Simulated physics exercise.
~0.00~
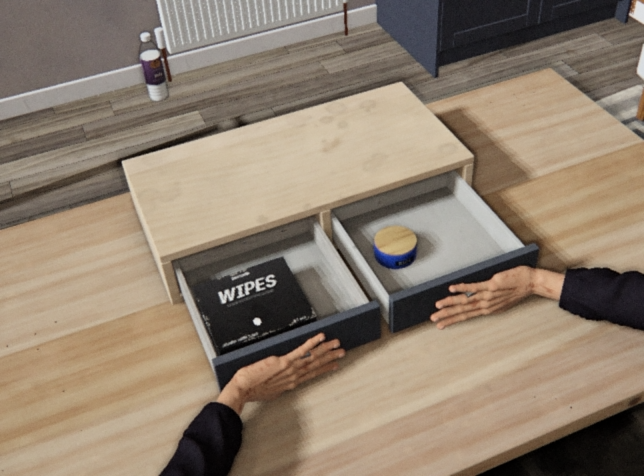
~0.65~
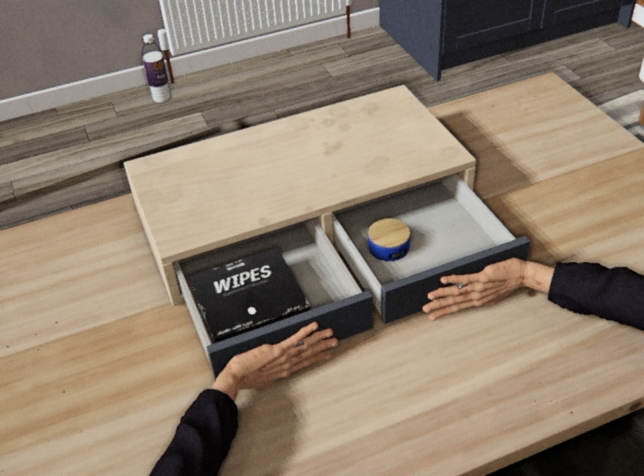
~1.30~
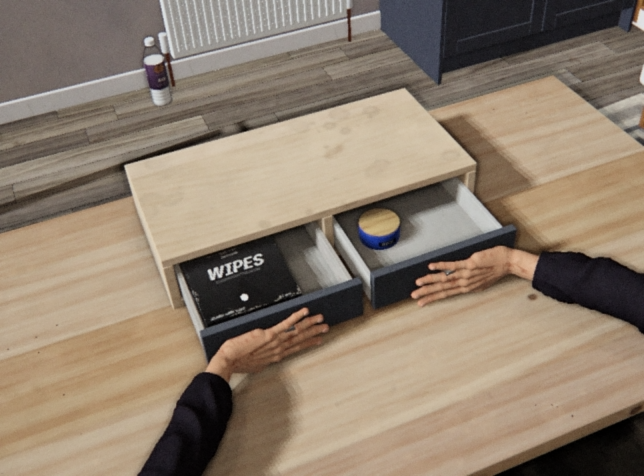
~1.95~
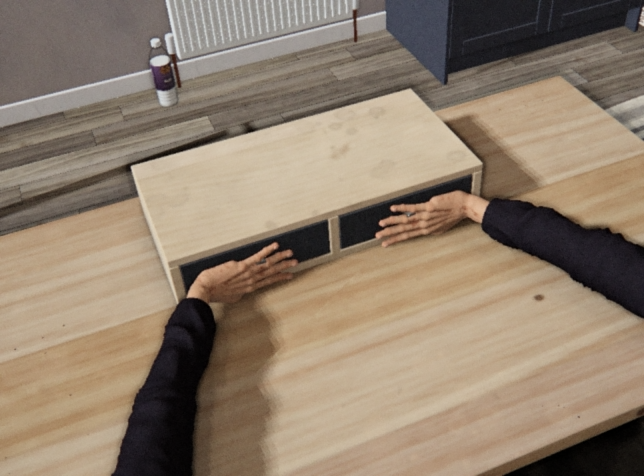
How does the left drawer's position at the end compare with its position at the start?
At the start the left drawer stuck out of the chest with the black box showing inside. By the end it had been pushed in and sat shut, with its dark front level with the chest.
